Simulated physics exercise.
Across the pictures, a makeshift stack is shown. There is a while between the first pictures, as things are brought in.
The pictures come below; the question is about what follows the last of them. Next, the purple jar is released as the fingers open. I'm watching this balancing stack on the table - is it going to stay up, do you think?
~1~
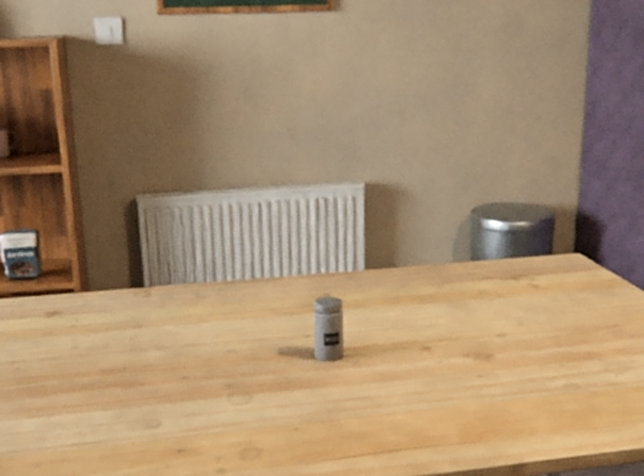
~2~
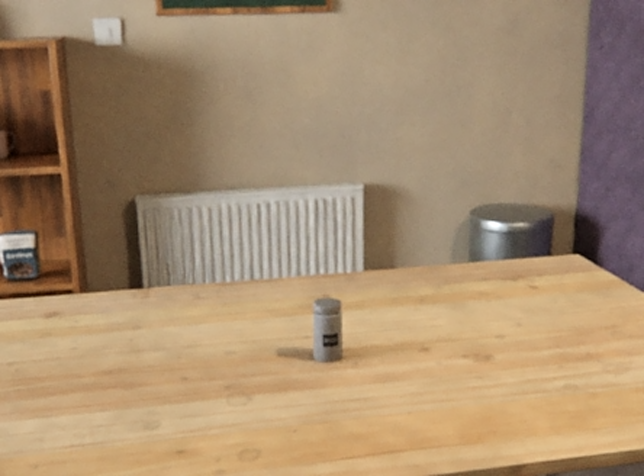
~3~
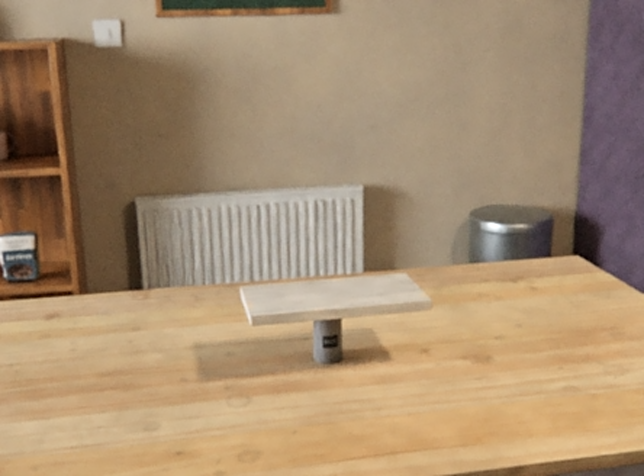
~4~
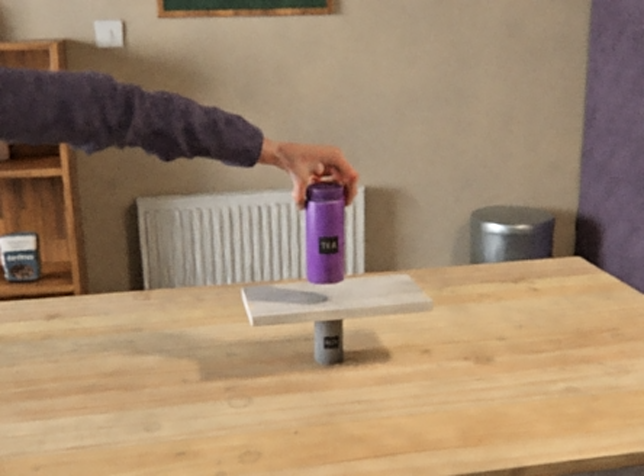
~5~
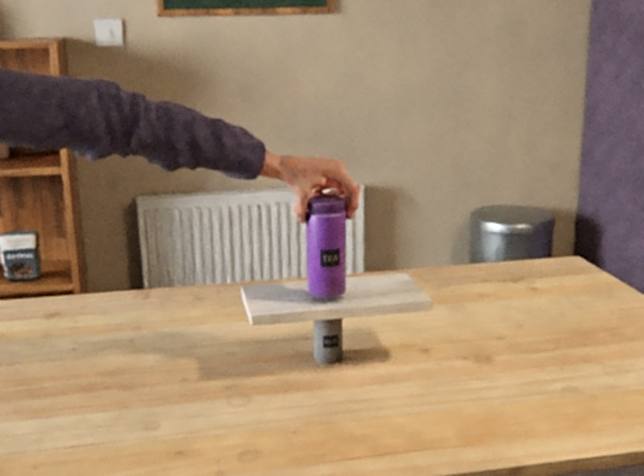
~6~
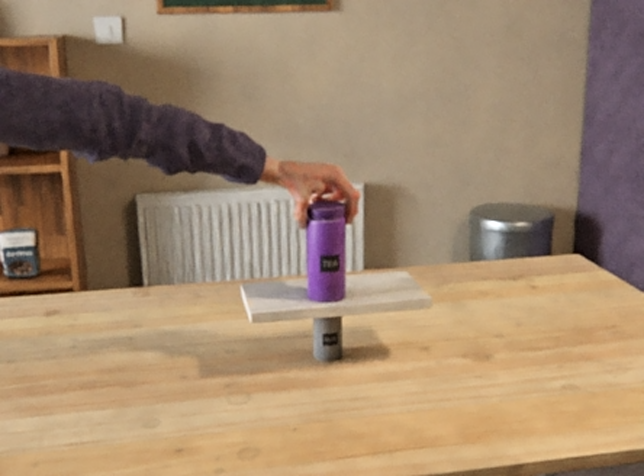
I predict it will be stable.
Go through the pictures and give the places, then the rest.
The last thing is not in view yet, in the first picture.
The last thing is not in view yet, in the second picture.
The last thing is not in view yet; white board (333, 298), in the third picture.
Coming down; purple jar (325, 233); white board (335, 298), in the fourth picture.
Coming down; purple jar (327, 246); white board (334, 298), in the fifth picture.
Set down, still held; purple jar (326, 251); white board (334, 295), in the sixth picture.
Then, 0.30 s after the last picture, nothing has stirred.
Then, 1.00 s after the last picture, purple jar resting near (326, 252).
At rest, all 3 in place. Seen from the same camera at the end, purple jar near (327, 252). The stack holds.
